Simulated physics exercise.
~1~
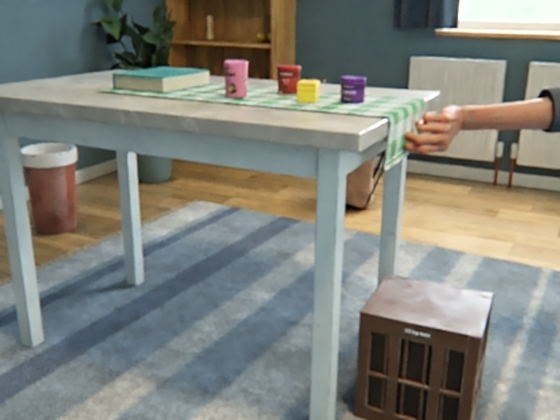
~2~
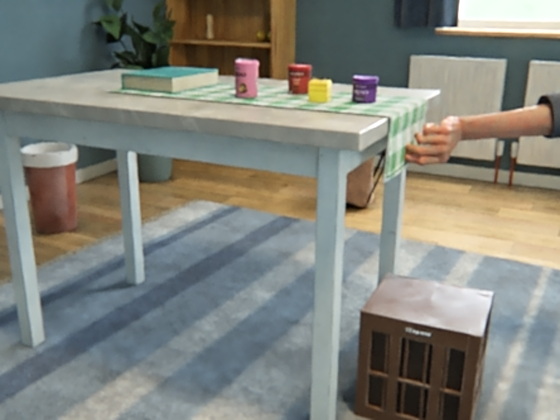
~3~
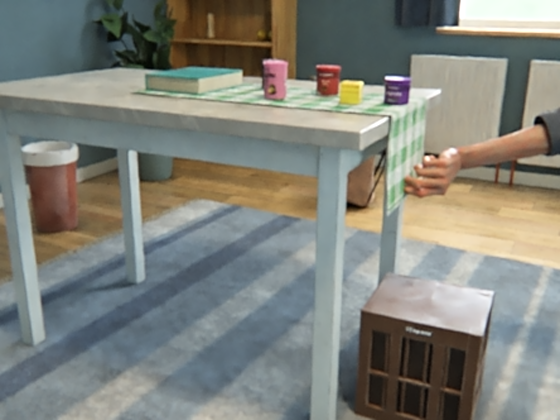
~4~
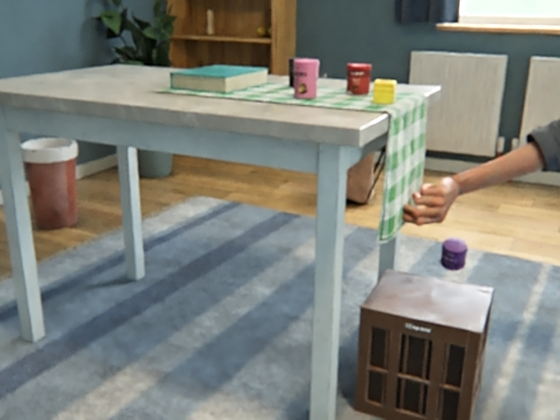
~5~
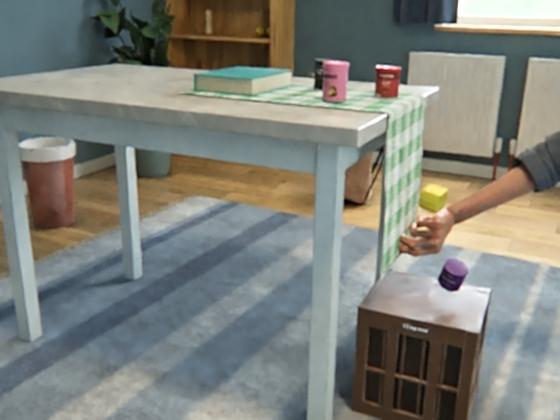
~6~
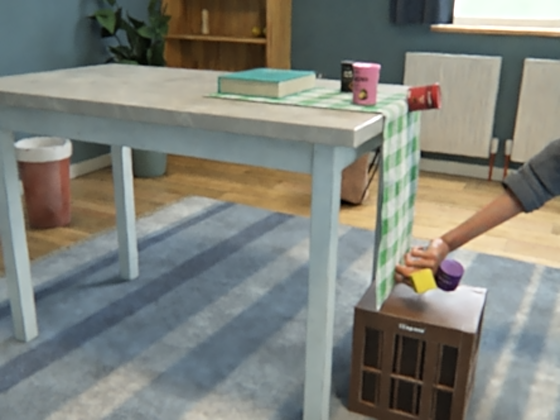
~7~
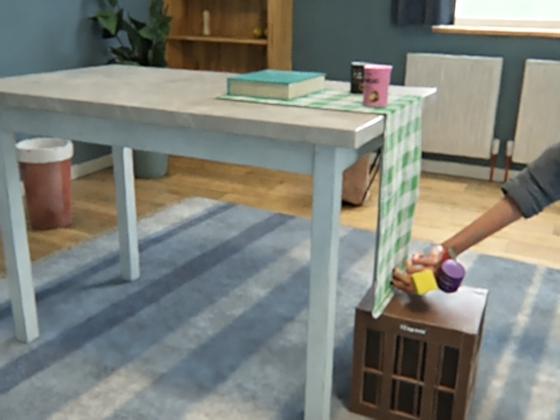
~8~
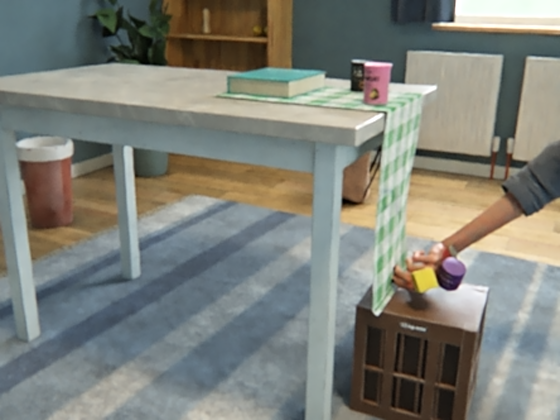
The clip shows a hand drawing a green checked tablecloth down over a table's edge toward a brown crate. The purple pot, yellow cube and red can go over in turn, leaving the book, pink can and a dark container on top.
